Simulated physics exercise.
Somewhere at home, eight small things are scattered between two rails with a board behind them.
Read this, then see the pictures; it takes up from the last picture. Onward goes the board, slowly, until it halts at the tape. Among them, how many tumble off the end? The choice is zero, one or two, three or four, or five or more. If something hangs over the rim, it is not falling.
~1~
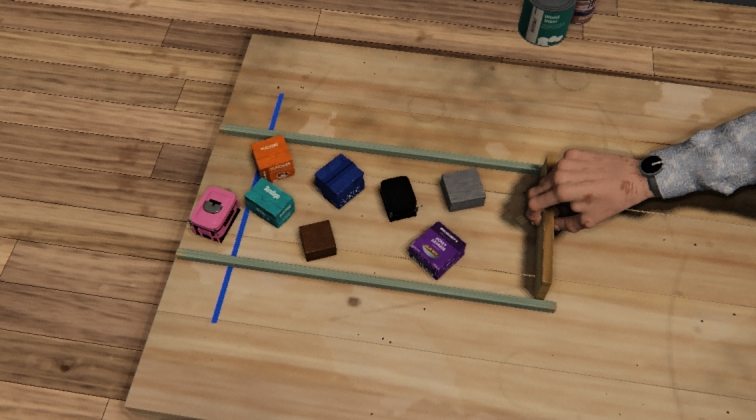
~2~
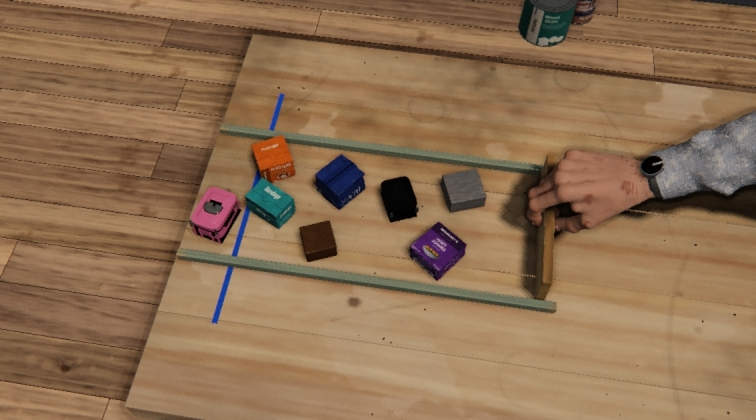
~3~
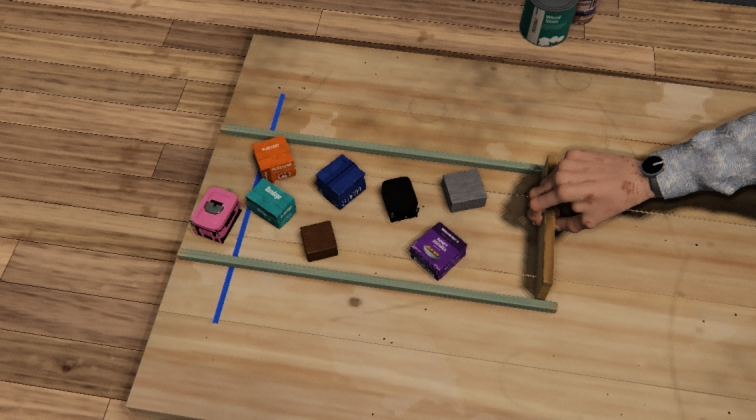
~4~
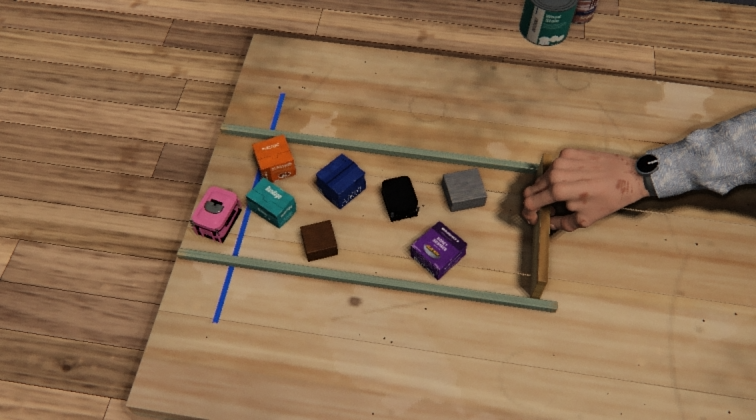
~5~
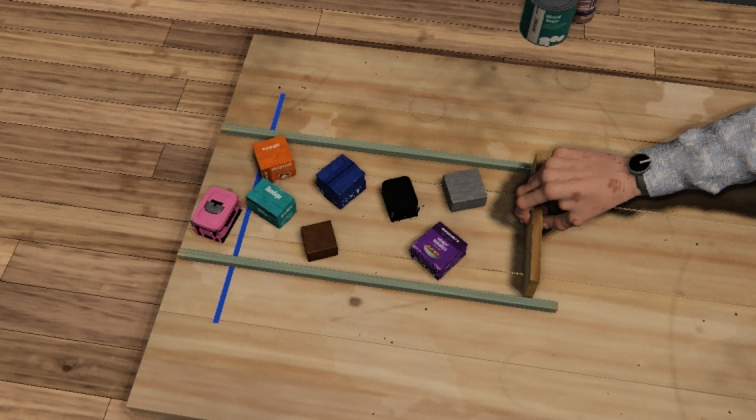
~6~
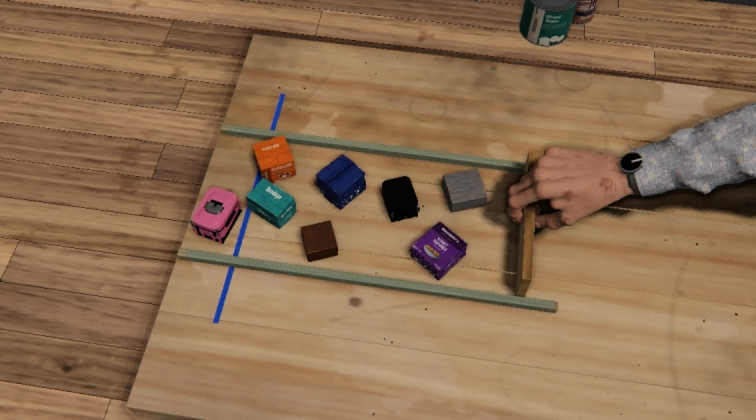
I expect three or four drops over the end.
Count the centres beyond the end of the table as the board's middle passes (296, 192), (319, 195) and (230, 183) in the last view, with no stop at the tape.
Over the end: 0, 0, 5.
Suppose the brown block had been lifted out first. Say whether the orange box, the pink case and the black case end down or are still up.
Result: Orange box comes off, pink case comes off, black case stays.
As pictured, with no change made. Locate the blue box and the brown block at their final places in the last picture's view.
Look around (209, 154) for the first and around (190, 219) for the second.
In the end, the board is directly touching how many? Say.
In total, 3.
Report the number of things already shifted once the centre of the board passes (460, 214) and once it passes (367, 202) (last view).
First 2 and then 5.
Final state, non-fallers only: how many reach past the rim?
2 of them.
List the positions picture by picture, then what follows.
The first picture shows pink case (215, 214); orange box (273, 160); turquoise box (270, 203); board (545, 226); tape (251, 197).
The second picture shows orange box (273, 160); blue box (340, 182).
The third picture shows turquoise box (271, 204); grey block (464, 191).
The fourth picture shows pink case (217, 214); black case (400, 199).
The fifth picture shows orange box (274, 160); purple box (439, 250).
The sixth picture shows pink case (217, 215); orange box (274, 160); turquoise box (272, 204); board (527, 223); tape (253, 197).
Soon after, none off yet; pink case at rest near (217, 215); orange box at rest near (274, 160); turquoise box at rest near (272, 204).
After that, none off yet; pink case at rest near (216, 215); orange box displaced about its own width near (250, 151); turquoise box displaced a little near (252, 197).
In the end, the number that fall off is three or four; gone, turquoise box, orange box and pink case.
